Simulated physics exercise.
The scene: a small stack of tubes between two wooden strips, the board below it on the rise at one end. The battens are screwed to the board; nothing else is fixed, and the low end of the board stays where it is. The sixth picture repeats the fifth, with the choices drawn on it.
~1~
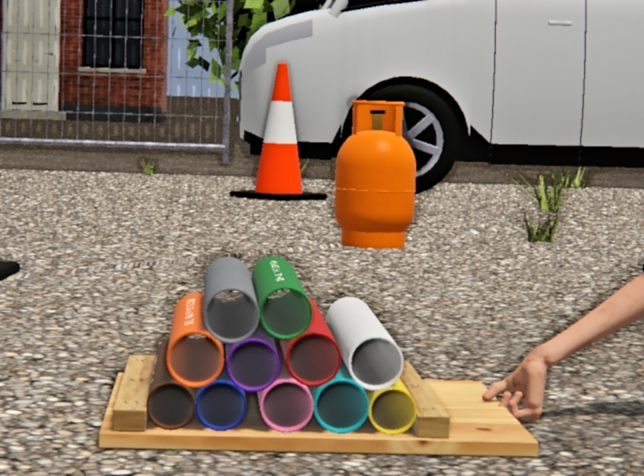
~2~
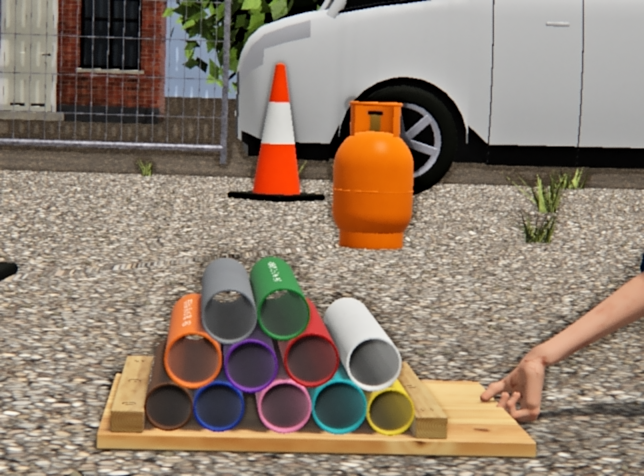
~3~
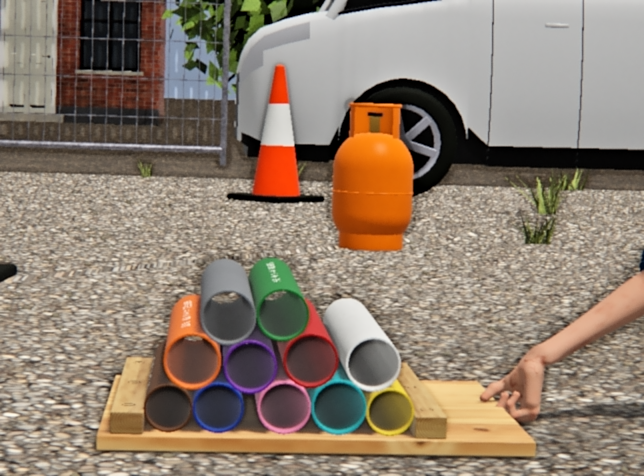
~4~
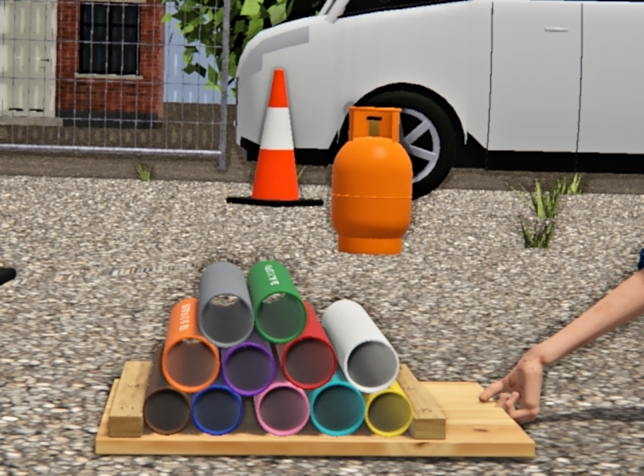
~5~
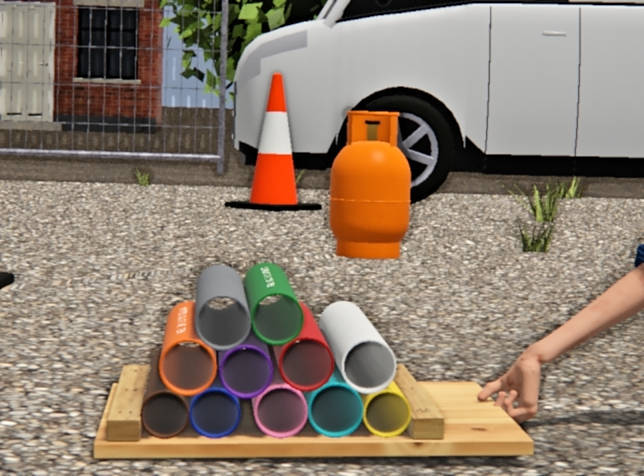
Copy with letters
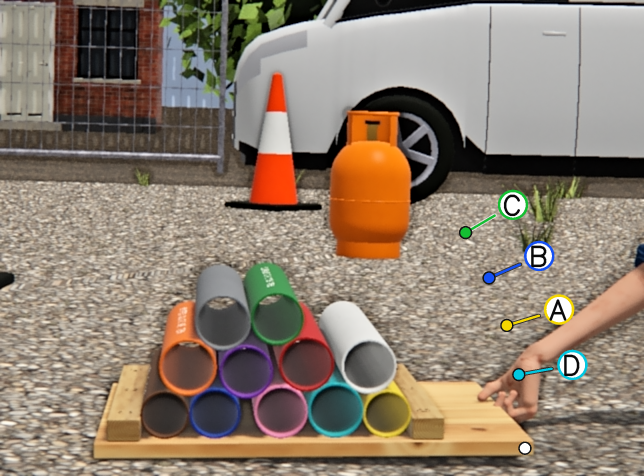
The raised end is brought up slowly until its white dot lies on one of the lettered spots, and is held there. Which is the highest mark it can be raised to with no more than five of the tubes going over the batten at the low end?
Mark C is as high as it can go.
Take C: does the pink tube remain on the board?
Yes.
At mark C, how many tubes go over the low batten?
The count is five.
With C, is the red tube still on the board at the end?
No.
On the marked copy, A at (507, 326); B at (489, 278); C at (465, 232); D at (519, 374); the white dot at (525, 448).
Taking C. A third of the way, board at 18°.
Two thirds of the way, board at 32°.
When it is over, board at 32°, five over the low batten.
As for the rest, A two over the low batten (orange, grey); B three over the low batten (orange, purple, grey); D one over the low batten (orange).
